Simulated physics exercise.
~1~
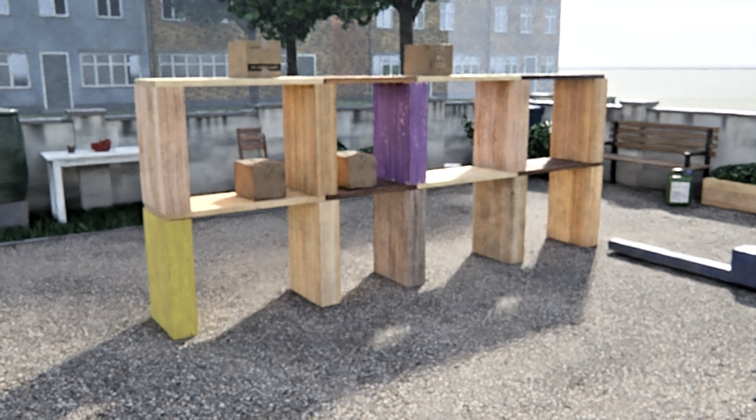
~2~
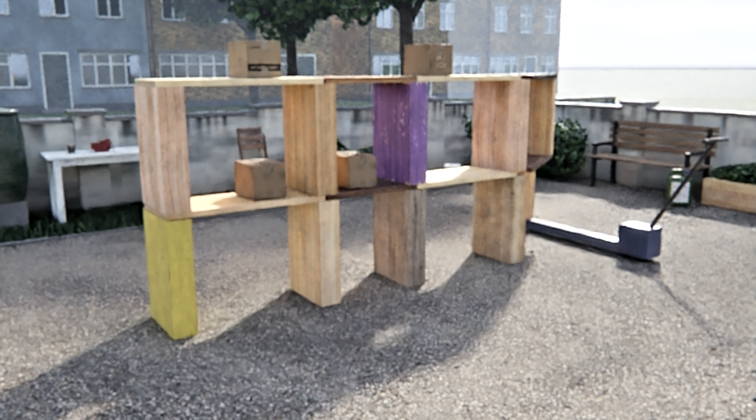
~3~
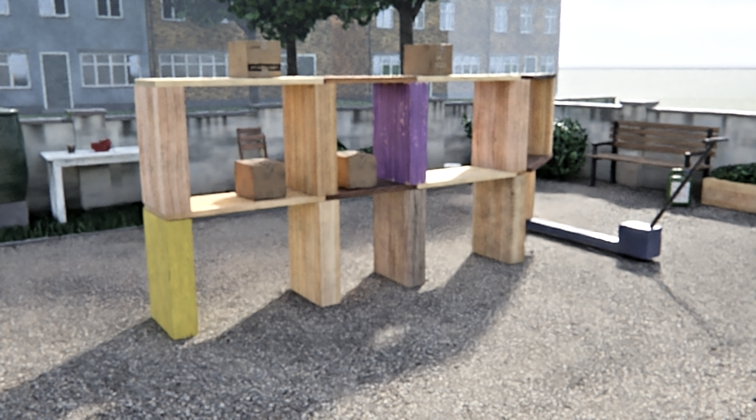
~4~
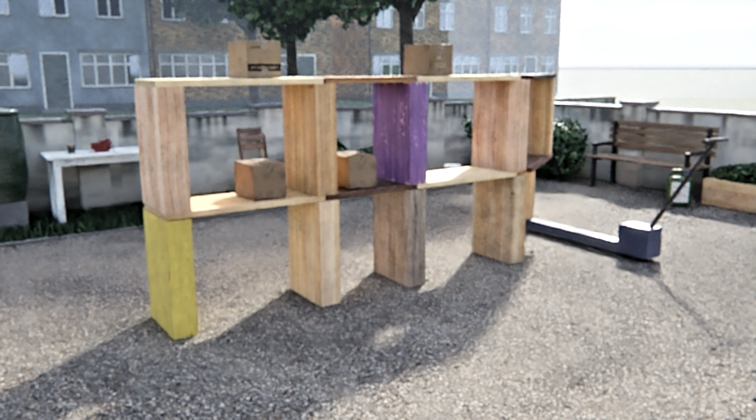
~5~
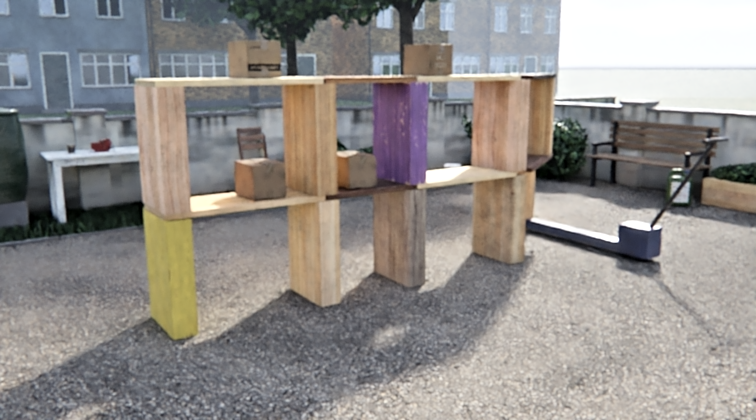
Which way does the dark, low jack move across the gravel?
It moves to the left, in toward the foot of the upright at the right end of the rack.
